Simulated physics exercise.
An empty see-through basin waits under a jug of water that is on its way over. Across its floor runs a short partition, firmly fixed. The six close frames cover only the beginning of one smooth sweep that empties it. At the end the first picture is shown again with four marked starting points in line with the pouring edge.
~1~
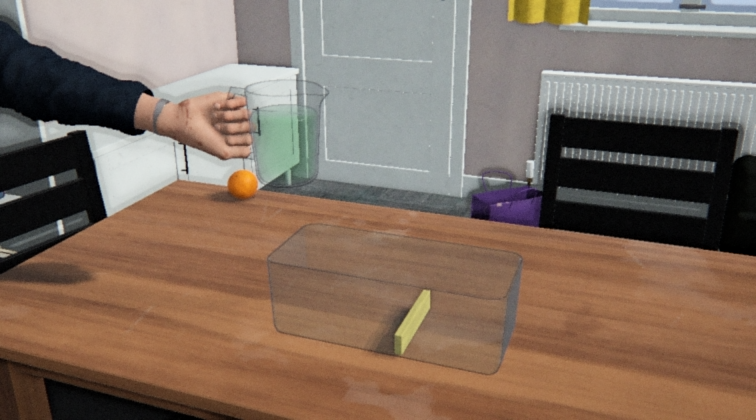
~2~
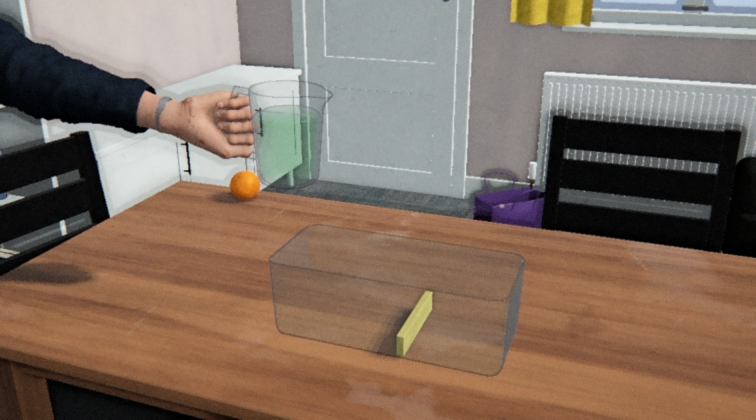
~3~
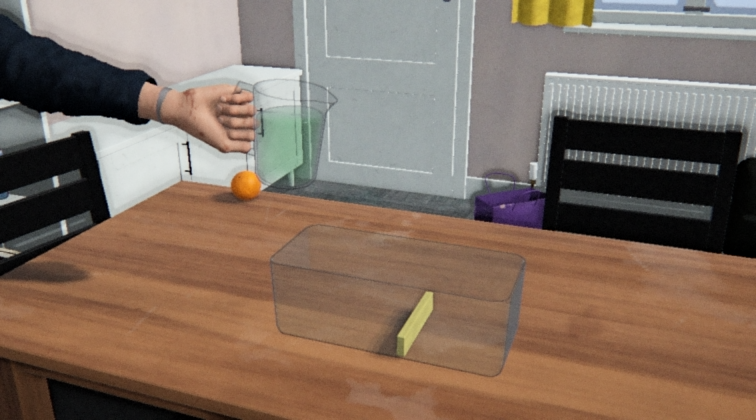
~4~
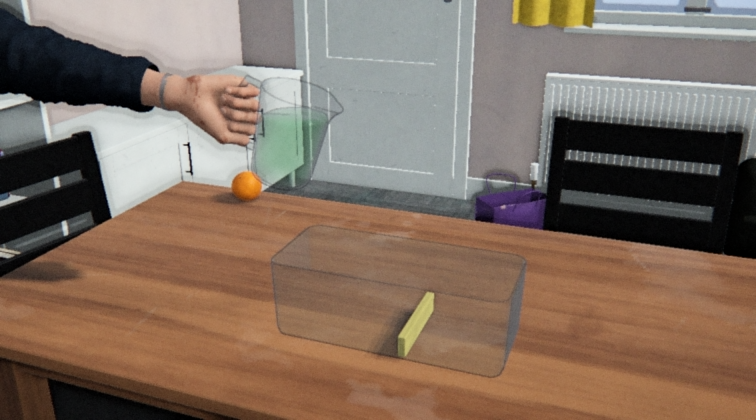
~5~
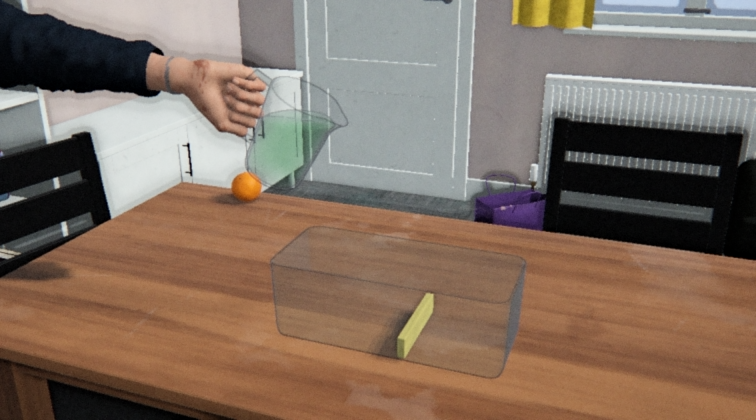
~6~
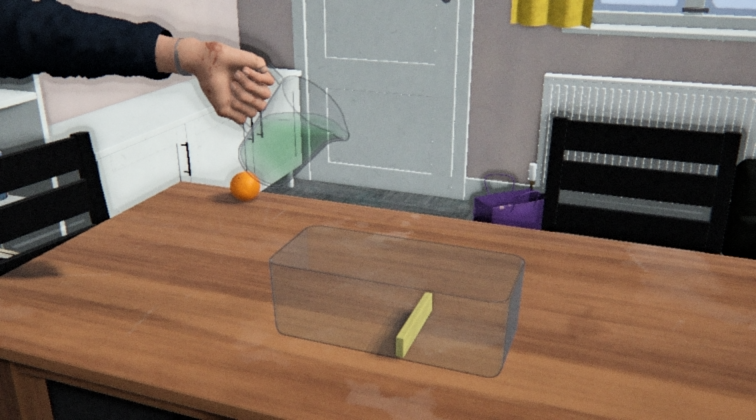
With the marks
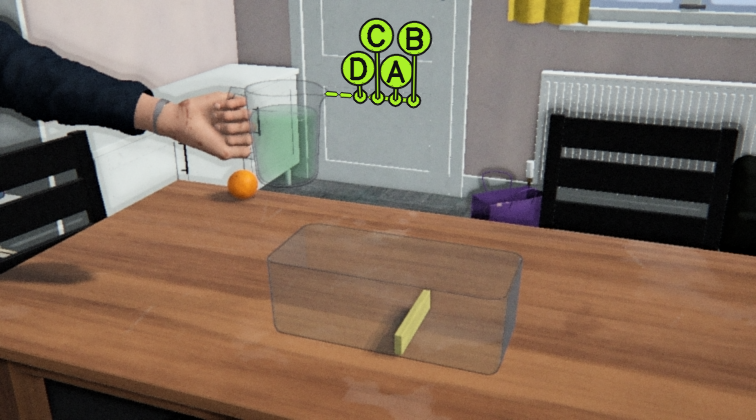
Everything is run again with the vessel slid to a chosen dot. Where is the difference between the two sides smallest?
Best: D.
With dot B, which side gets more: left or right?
More ends on the right.
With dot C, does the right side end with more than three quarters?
No.
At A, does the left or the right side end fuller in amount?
The right side.
On the marked copy, A at (395, 99); B at (413, 100); C at (377, 97); D at (360, 96).
With A, about 16 % ends left of the wall and 81 % right of it.
With B, about 19 % ends left of the wall and 78 % right of it; 3 % is lost outside.
With C, about 29 % ends left of the wall and 69 % right of it.
With D, about 51 % ends left of the wall and 46 % right of it.
